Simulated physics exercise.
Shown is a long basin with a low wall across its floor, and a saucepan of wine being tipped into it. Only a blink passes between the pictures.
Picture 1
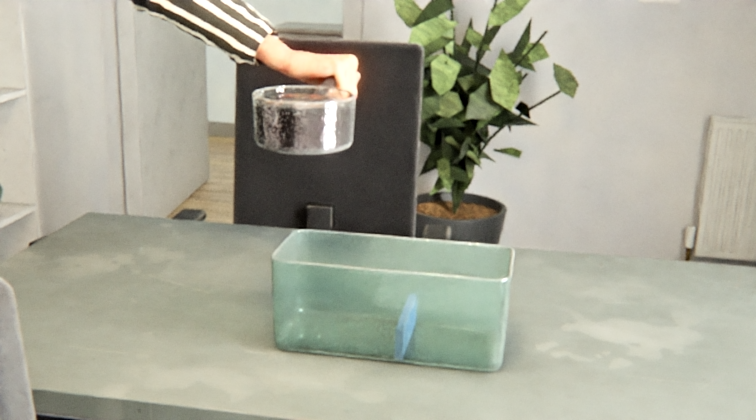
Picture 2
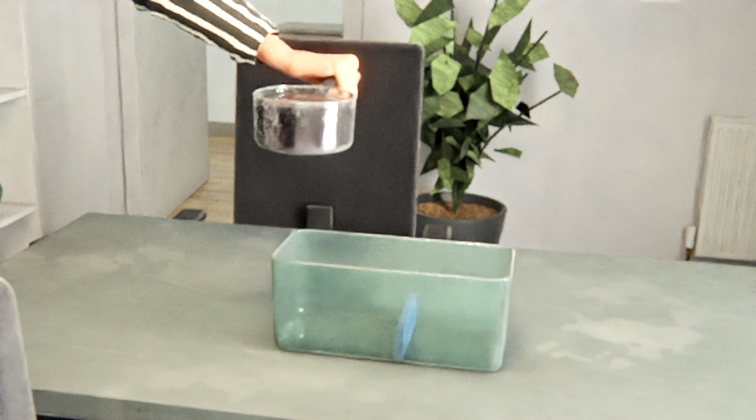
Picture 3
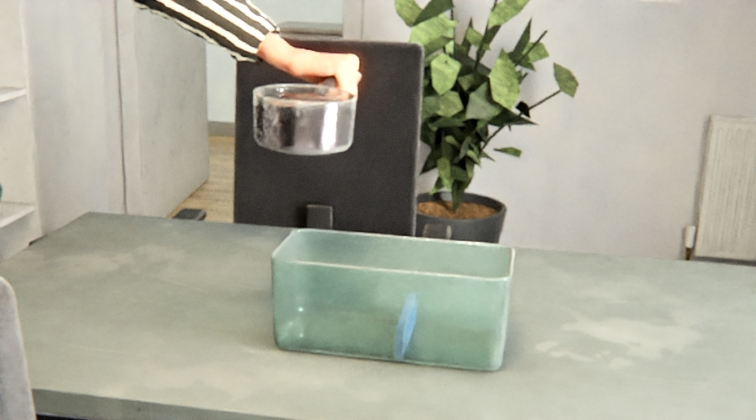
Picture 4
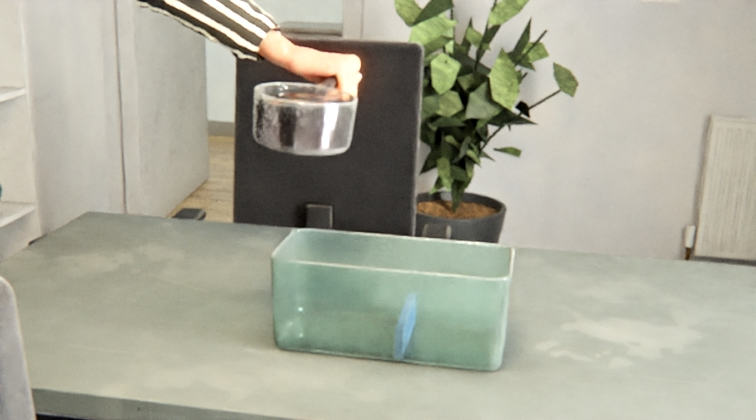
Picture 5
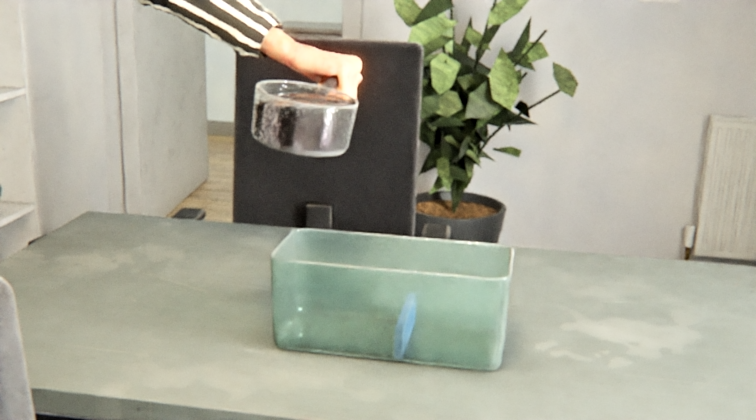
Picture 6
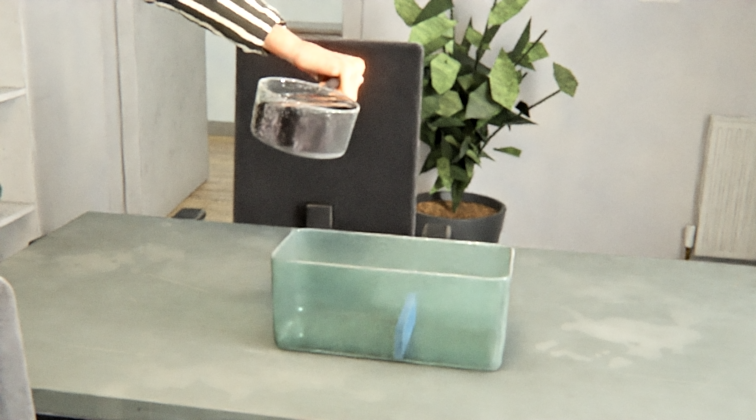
A hand in a black-and-white striped sleeve holds a clear, round glass vessel of dark liquid above a long, pale green, see-through basin on a grey table, seen from slightly above. A blue upright piece stands inside the basin, with a black chair, potted plant and pale walls behind. The hand gradually tilts the vessel slightly, lowering its right side, while everything else and the camera stay still.
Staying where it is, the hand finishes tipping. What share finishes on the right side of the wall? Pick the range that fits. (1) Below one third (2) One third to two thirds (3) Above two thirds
The answer is 2.
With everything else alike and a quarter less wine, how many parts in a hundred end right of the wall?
Close to 35 per cent.
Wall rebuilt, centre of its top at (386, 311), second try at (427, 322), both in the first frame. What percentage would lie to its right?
About 70 per cent on the first try, and 30 per cent on the second.
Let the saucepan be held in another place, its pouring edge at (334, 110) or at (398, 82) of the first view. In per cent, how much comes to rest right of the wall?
15 % and 85 %.
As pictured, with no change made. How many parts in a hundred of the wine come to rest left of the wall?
Near 45 in a hundred.
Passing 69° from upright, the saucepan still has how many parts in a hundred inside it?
Roughly 40 %.
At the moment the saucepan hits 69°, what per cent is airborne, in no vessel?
It's close to 35 percent.
A moment on, the saucepan is tipped part way and 42 per cent is still to pour, 7 is left of the wall and 15 right of it.
Next, the saucepan is tipped right over and 4 per cent is still to pour, 35 is left of the wall and 52 right of it.
Then the saucepan is tipped right over and 0 per cent is still to pour, 46 is left of the wall and 53 right of it.
Later the saucepan is tipped right over and 0 per cent is still to pour, 46 is left of the wall and 53 right of it.
In the end 46 per cent lies left of the wall, 53 right of it and 1 outside.
